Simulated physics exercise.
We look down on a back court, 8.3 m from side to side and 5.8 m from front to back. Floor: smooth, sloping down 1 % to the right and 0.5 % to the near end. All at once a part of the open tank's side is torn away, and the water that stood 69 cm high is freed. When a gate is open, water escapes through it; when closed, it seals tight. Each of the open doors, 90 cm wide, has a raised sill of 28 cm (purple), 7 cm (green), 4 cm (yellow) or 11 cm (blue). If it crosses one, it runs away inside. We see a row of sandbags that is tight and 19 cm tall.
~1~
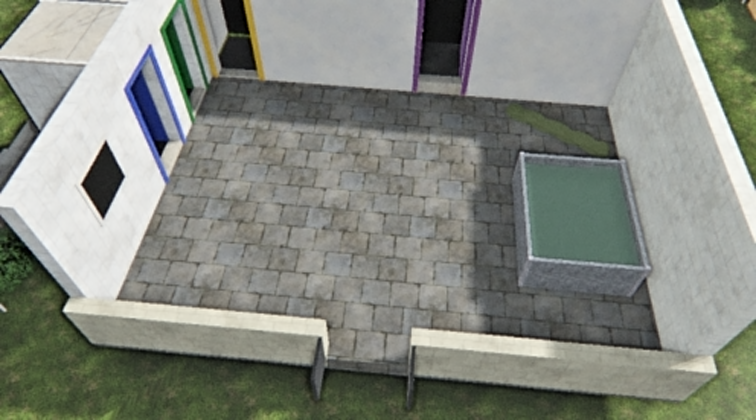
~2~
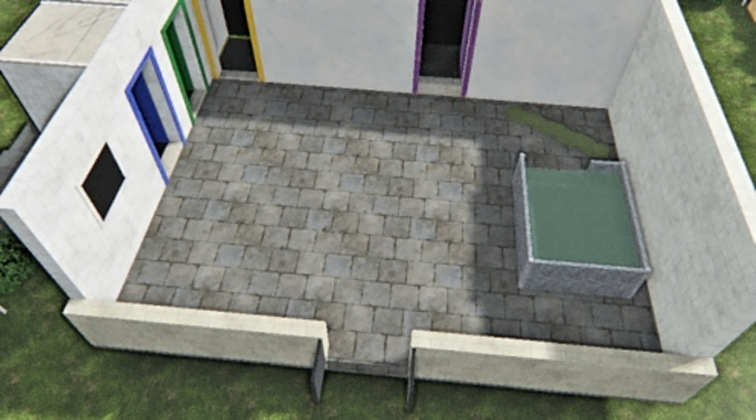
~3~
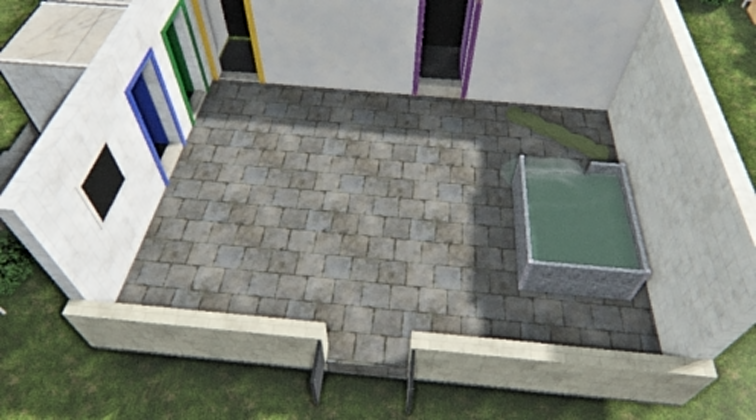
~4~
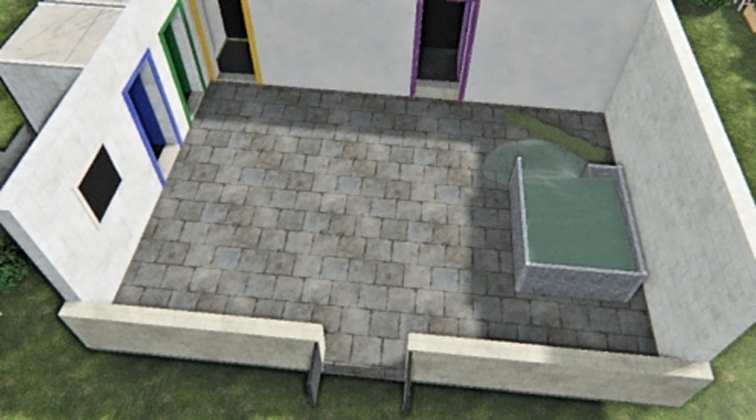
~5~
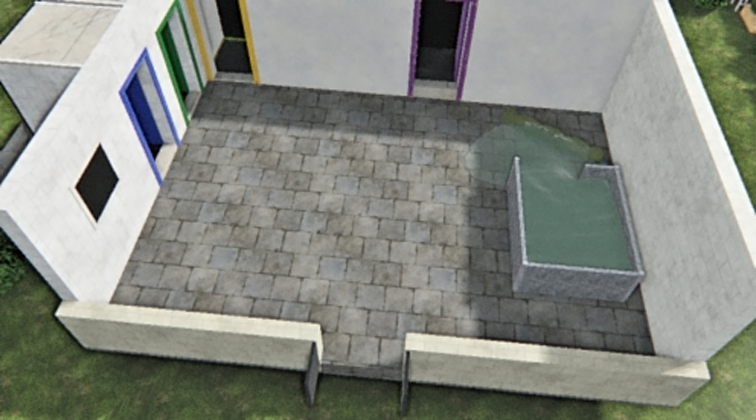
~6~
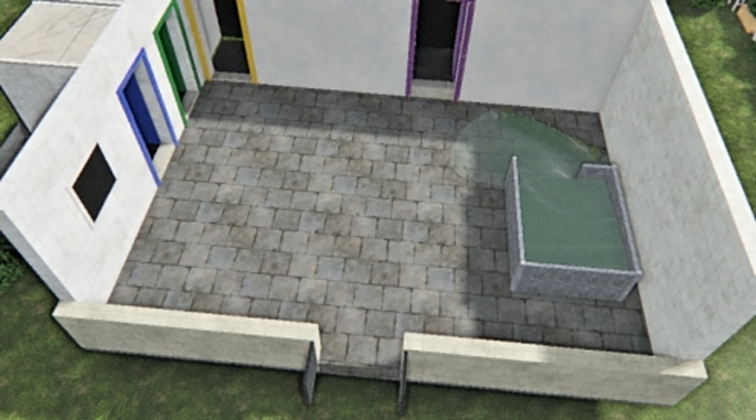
Water pours from the broken far side of an open tank and spreads across the paved court.
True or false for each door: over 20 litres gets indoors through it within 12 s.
Purple door - false, green door - true, yellow door - true, blue door - false.
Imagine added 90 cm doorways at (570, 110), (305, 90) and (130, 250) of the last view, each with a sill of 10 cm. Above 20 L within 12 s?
In sequence the answers are more than that, less than that and less than that.
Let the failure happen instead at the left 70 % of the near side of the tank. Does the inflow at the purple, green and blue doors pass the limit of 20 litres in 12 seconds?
Here's how it goes: Purple falls short, green falls short, blue falls short.
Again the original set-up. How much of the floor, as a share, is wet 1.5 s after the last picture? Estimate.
I'd guess around 25 %.
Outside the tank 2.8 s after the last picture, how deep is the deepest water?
Around 24 centimetres.
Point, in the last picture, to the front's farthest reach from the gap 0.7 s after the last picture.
I'd mark it close to (399, 96).
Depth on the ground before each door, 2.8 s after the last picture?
You'd see purple at 15 cm, green at 14 cm, yellow at 4 cm and blue at 0 cm.
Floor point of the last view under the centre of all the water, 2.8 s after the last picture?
Centre: Roughly (485, 167) px.
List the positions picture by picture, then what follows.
The open tank at (578, 210) is whole and still, 69 cm deep, in the first picture.
Water pours out on the open tank's far side and has run 0.7 m, to a hidden place; typically 9 cm deep outside, 69 cm at the open tank's back, in the second picture.
The front is at a hidden place, 0.9 m from the gap on the open tank's far side; 1.0 m2 of floor is under water; 69 cm left at the back of the open tank, in the third picture.
The front is at (542, 140), 1.4 m from the gap on the open tank's far side; 2.1 m2 of floor is under water; 69 cm left at the back of the open tank, in the fourth picture.
Water pours out on the open tank's far side and has run 1.8 m, to (508, 125); typically 8 cm deep outside, 67 cm at the open tank's back, in the fifth picture.
Water pours out on the open tank's far side and has run 2.2 m, to (491, 114); typically 7 cm deep outside, 60 cm at the open tank's back, in the sixth picture.
Then, 0.7 s after the last picture water covers 15 % of the floor and is deepest (39 cm) near (541, 144); purple door 20 cm at the sill, 0 L in, green door not reached, yellow door not reached, blue door not reached.
Then, 1.5 s after the last picture water covers 25 % of the floor and is deepest (34 cm) near (551, 152); purple door 25 cm at the sill, 0 L in, green door not reached, yellow door not reached, blue door not reached.
Then, 2.8 s after the last picture water covers 45 % of the floor and is deepest (24 cm) near (602, 137); purple door 15 cm at the sill, 0 L in, green door 14 cm at the sill, 6 L in, yellow door 4 cm at the sill, 0 L in, blue door not reached.
Then, 6.3 s after the last picture water covers 70 % of the floor and is deepest (14 cm) near (596, 149); purple door 7 cm at the sill, 0 L in, green door 8 cm at the sill, 85 L in, yellow door 8 cm at the sill, 27 L in, blue door 7 cm at the sill, 1 L in.
Then, 11.3 s after the last picture water covers 95 % of the floor and is deepest (8 cm) near (519, 367); purple door 4 cm at the sill, 0 L in, green door 3 cm at the sill, 87 L in, yellow door 3 cm at the sill, 49 L in, blue door 3 cm at the sill, 1 L in.
